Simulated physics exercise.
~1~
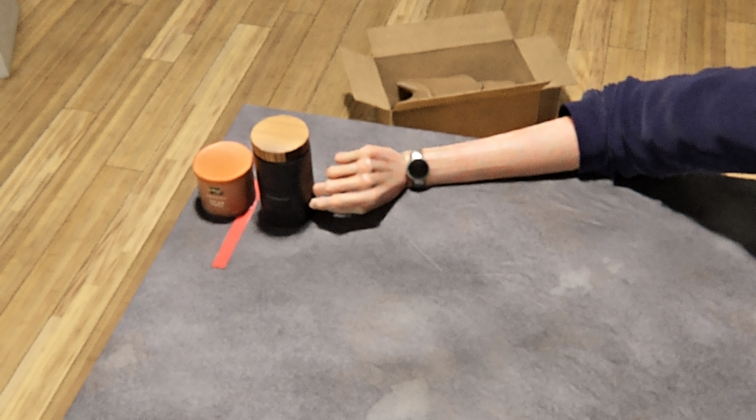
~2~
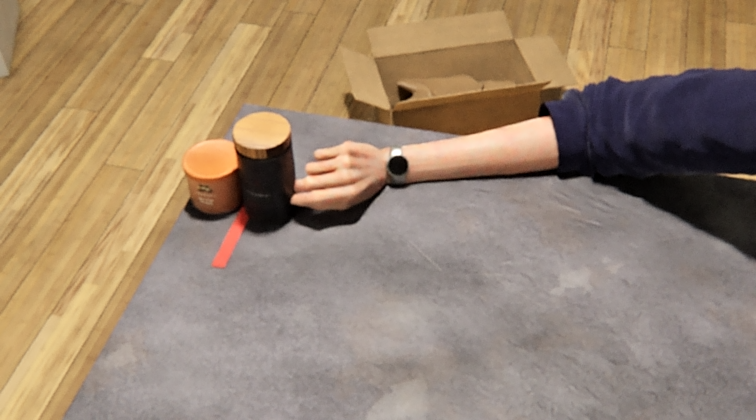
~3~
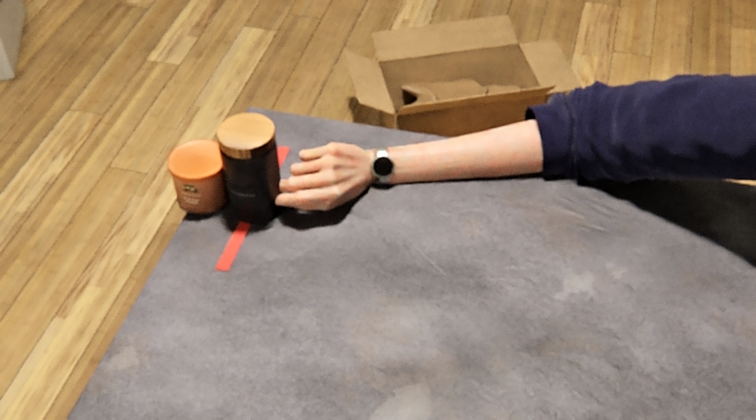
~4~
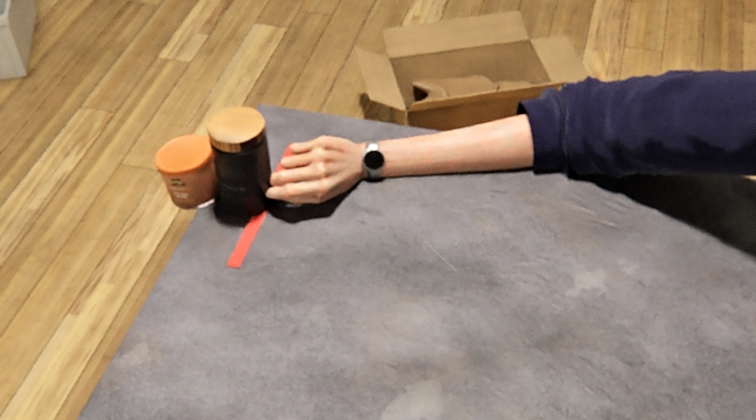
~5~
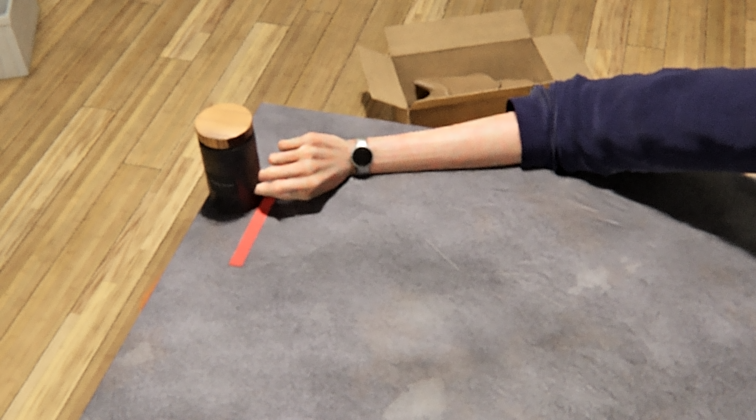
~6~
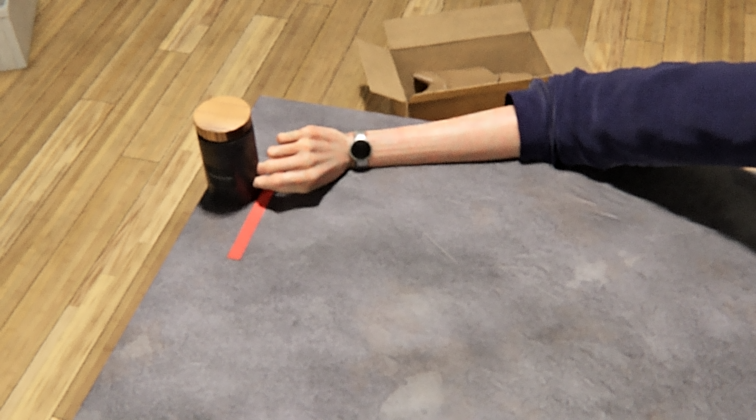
On a grey table above a wooden plank floor, seen from above by a slightly swaying camera, an orange tin stands near the left edge beside a taller black jar with a wooden lid, with red tape by them and an open cardboard box behind. An arm in a navy sleeve, wearing a watch, reaches in from the right and pushes the upright jar left. The jar shoves the tin across to the edge, where it tips. The tin drops over the side and out of view, while the jar stays standing near the edge, the hand resting beside it.
